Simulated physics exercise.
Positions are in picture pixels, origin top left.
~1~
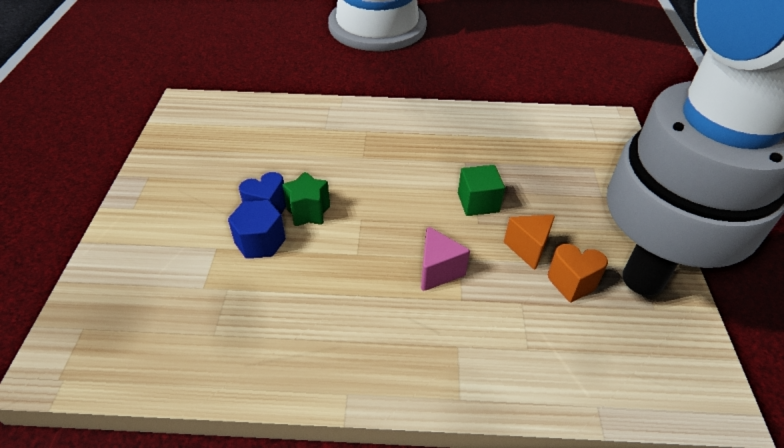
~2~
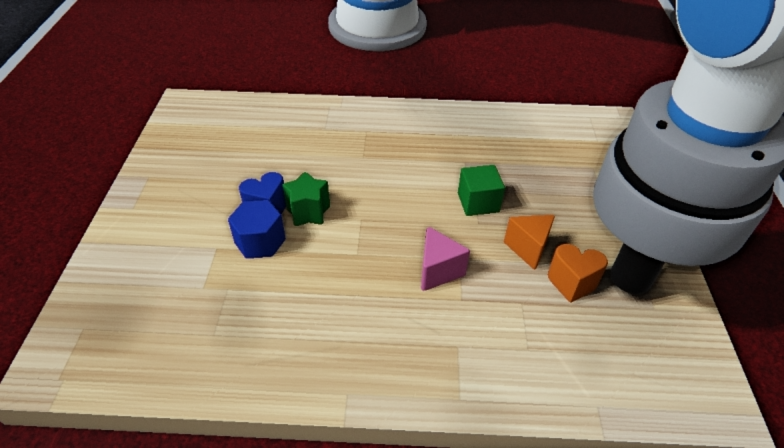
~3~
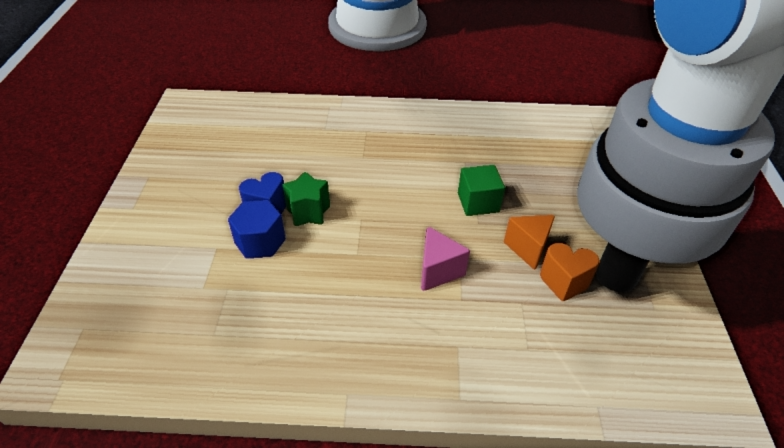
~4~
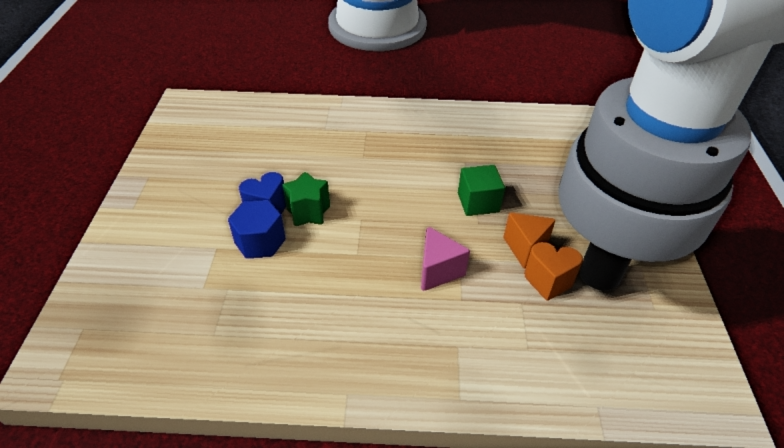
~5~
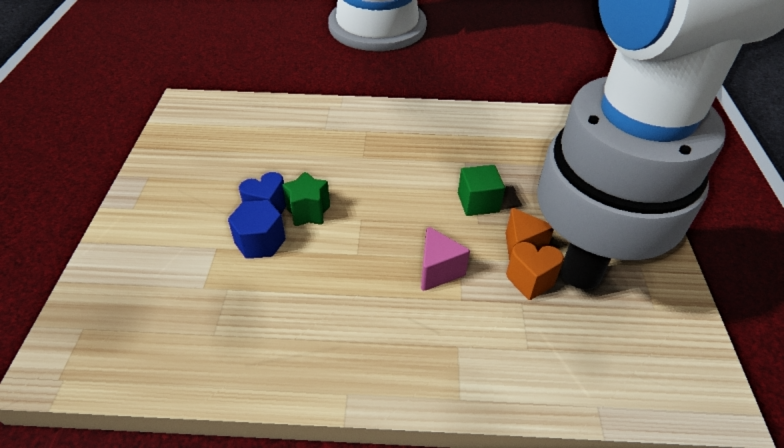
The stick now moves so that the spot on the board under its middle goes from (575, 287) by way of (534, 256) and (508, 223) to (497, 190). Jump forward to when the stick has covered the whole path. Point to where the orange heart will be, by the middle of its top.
At the end it should sit near (510, 247).
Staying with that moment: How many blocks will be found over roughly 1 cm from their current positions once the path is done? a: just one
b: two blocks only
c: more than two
c.
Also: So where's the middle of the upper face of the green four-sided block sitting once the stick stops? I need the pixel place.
At the end it should sit near (467, 159).
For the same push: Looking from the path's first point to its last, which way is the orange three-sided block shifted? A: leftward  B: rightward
Answer: A.
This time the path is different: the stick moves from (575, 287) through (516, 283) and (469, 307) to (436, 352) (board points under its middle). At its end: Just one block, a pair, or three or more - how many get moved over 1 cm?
Total: Two.
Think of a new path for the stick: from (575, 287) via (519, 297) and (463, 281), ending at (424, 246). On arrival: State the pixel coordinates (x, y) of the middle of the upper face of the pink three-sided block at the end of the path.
The spot you're after is about (391, 228) in the image.
What follows on the original path. One third of the way, stick at (538, 244); orange three-sided block at (514, 212); orange heart at (511, 248), turned 65° anticlockwise.
Two thirds of the way, stick at (511, 210); green four-sided block at (479, 173); orange three-sided block at (479, 195), turned 40° anticlockwise; orange heart at (510, 248), turned 70° anticlockwise.
At the end, stick at (500, 178); pink three-sided block still; green four-sided block at (467, 159), turned 55° anticlockwise; orange three-sided block at (475, 193), turned 55° anticlockwise; orange heart at (510, 248), turned 70° anticlockwise.
